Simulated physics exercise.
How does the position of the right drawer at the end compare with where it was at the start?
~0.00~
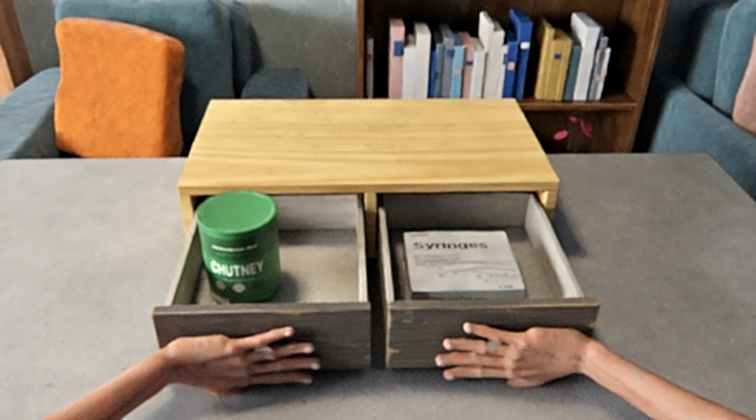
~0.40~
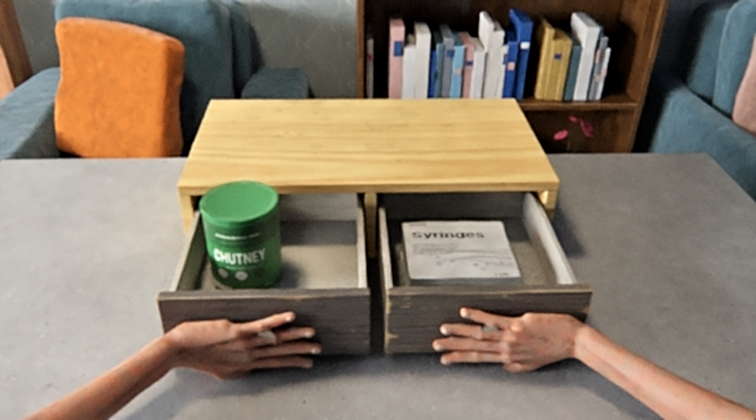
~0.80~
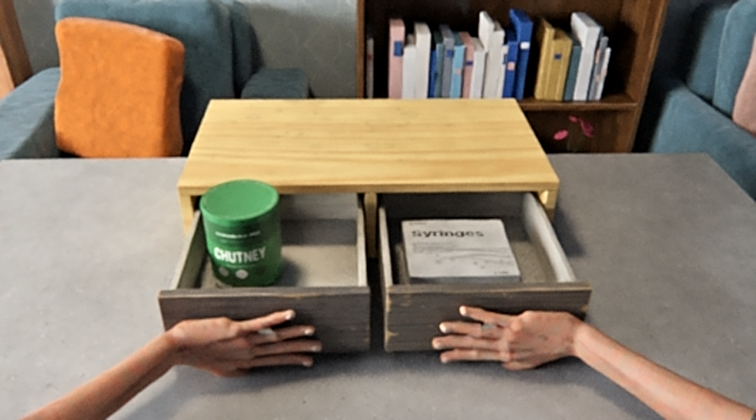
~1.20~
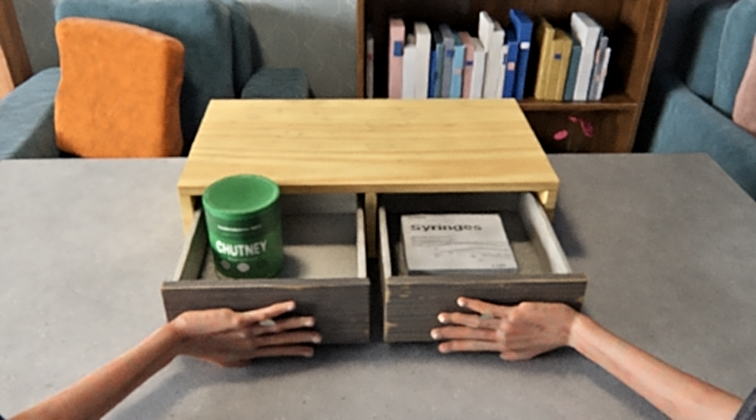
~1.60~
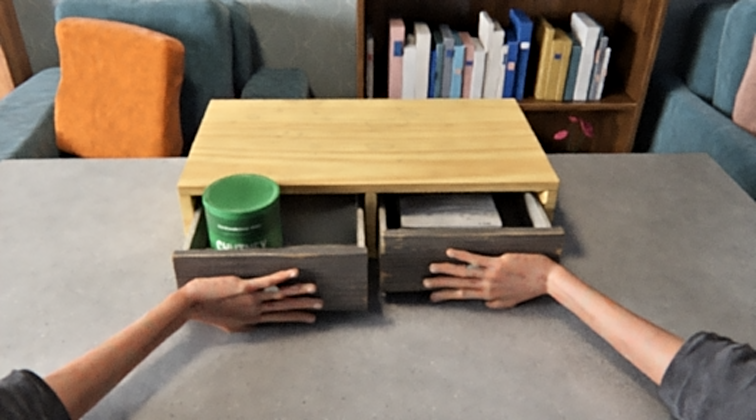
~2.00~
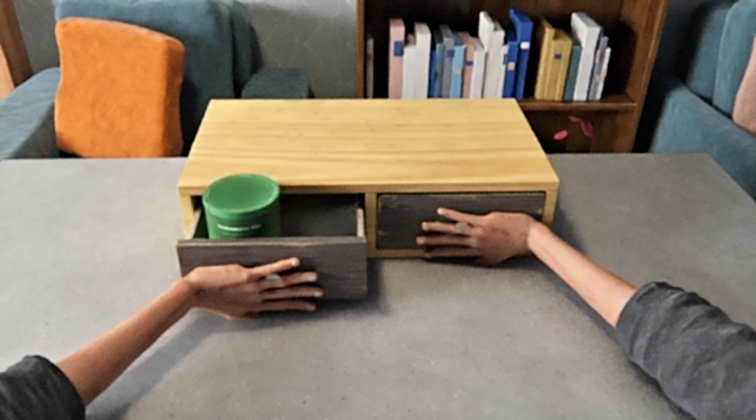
At the start the right drawer is pulled well out of the wooden chest with a white box showing inside, and by the end it has been pushed in and sits closed.
